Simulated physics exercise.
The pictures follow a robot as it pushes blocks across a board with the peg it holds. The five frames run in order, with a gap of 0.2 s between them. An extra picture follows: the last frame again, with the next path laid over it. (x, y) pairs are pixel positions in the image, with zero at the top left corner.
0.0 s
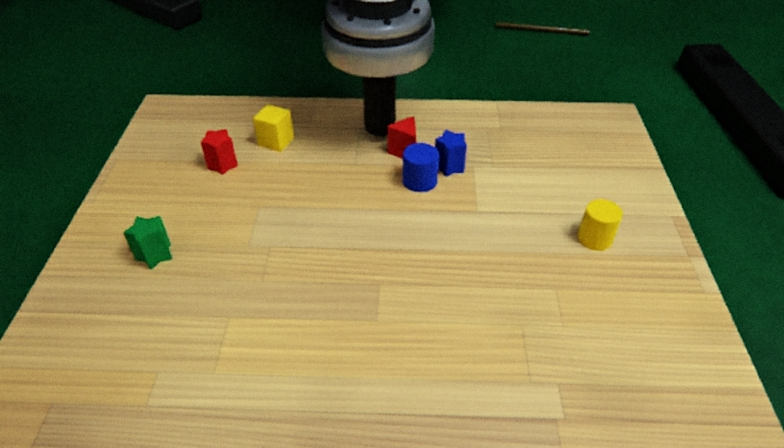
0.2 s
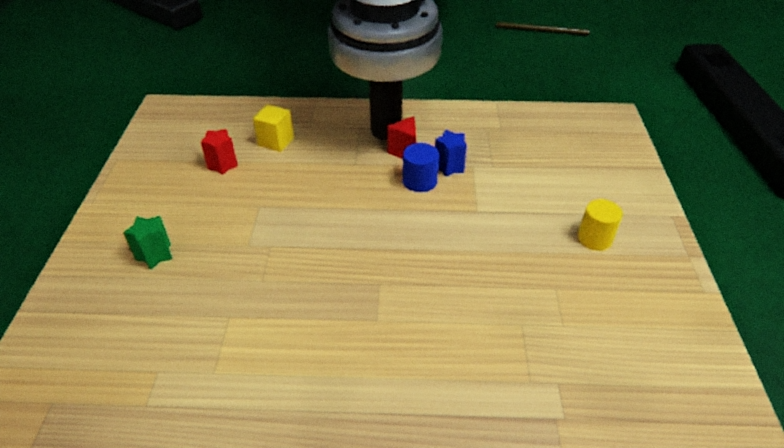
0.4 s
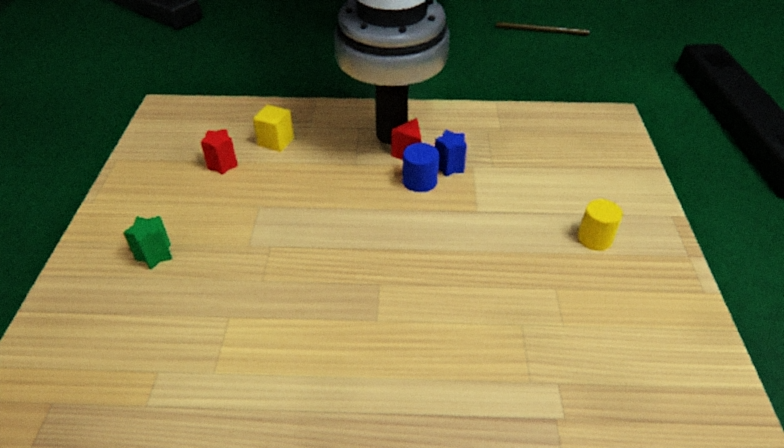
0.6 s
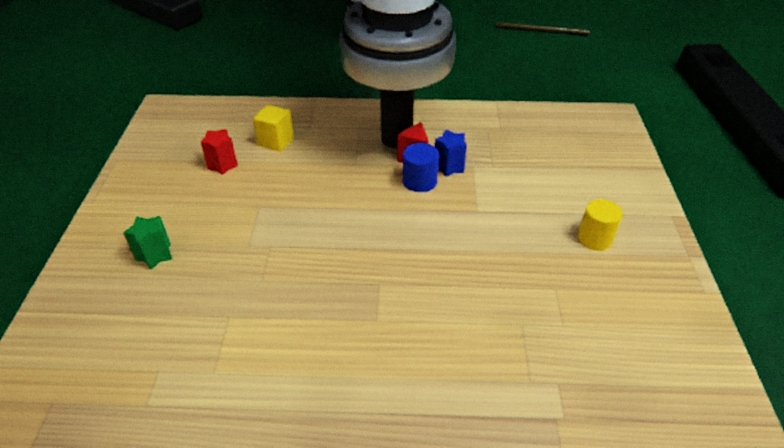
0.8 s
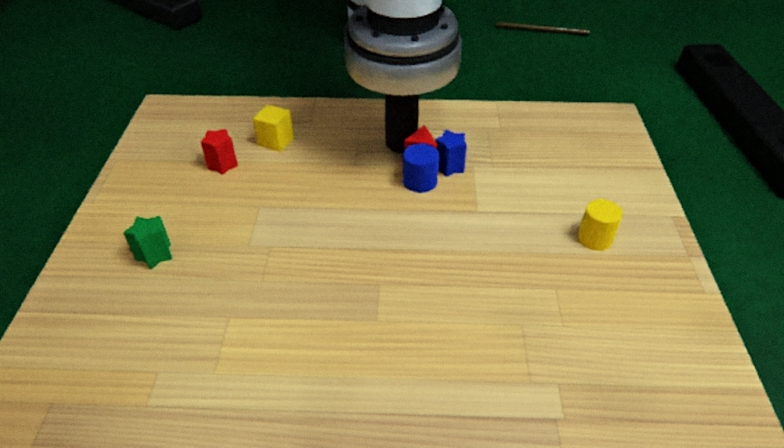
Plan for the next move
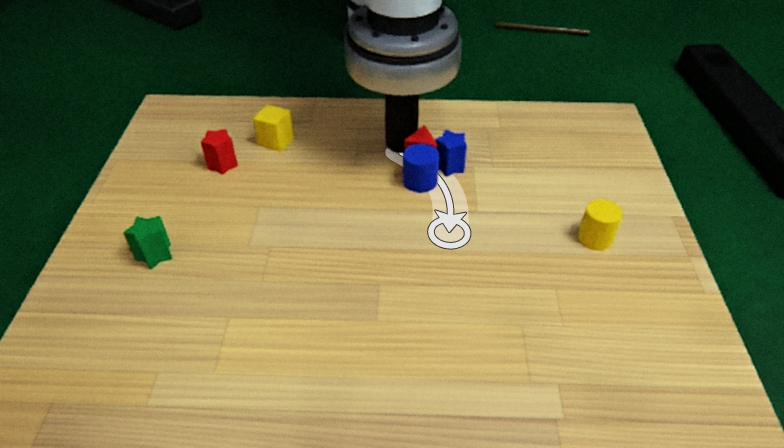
The clip shows a black peg on a robotic arm above a wooden board with scattered coloured blocks; it moves slightly right and toward the viewer, pushing a red triangular piece a short way rightward behind a blue cylinder.
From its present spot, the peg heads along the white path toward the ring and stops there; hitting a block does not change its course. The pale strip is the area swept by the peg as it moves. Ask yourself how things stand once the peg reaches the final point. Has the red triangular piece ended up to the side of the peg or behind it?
It seems so.
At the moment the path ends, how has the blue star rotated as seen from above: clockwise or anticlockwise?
It spins against the clock.
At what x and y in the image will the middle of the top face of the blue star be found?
I predict (475, 144).
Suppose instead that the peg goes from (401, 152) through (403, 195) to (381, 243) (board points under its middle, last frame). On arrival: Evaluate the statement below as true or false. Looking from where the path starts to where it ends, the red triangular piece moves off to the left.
The claim holds.
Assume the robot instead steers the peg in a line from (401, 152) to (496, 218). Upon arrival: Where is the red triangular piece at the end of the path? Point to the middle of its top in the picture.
The middle of its upper face will lie at (530, 186).
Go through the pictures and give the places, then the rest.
In the first frame, tip of the peg at (380, 128), middles of tops, blue cylinder at (421, 153), red triangular piece at (406, 125), blue star at (452, 139).
In the second frame, peg at (386, 132), nothing pushed.
In the third frame, peg at (392, 136), red triangular piece at (410, 128).
In the fourth frame, peg at (397, 140), red triangular piece at (416, 132).
In the fifth frame, peg at (402, 145), blue cylinder at (421, 153), red triangular piece at (422, 136), blue star at (452, 139).
The line goes from (401, 152) via (431, 172) and (449, 200), ending at (449, 232).
The first path, step by step. One third of the way, peg at (433, 165); blue cylinder at (428, 169); red triangular piece at (457, 156); blue star at (473, 143), turned 55° anticlockwise.
Two thirds of the way, peg at (450, 192); blue cylinder at (425, 188); red triangular piece at (481, 172), turned 30° anticlockwise; blue star at (475, 144), turned 65° anticlockwise.
At the end, peg at (450, 225); blue cylinder at (413, 204); red triangular piece at (482, 173), turned 35° anticlockwise; blue star at (475, 144), turned 65° anticlockwise.
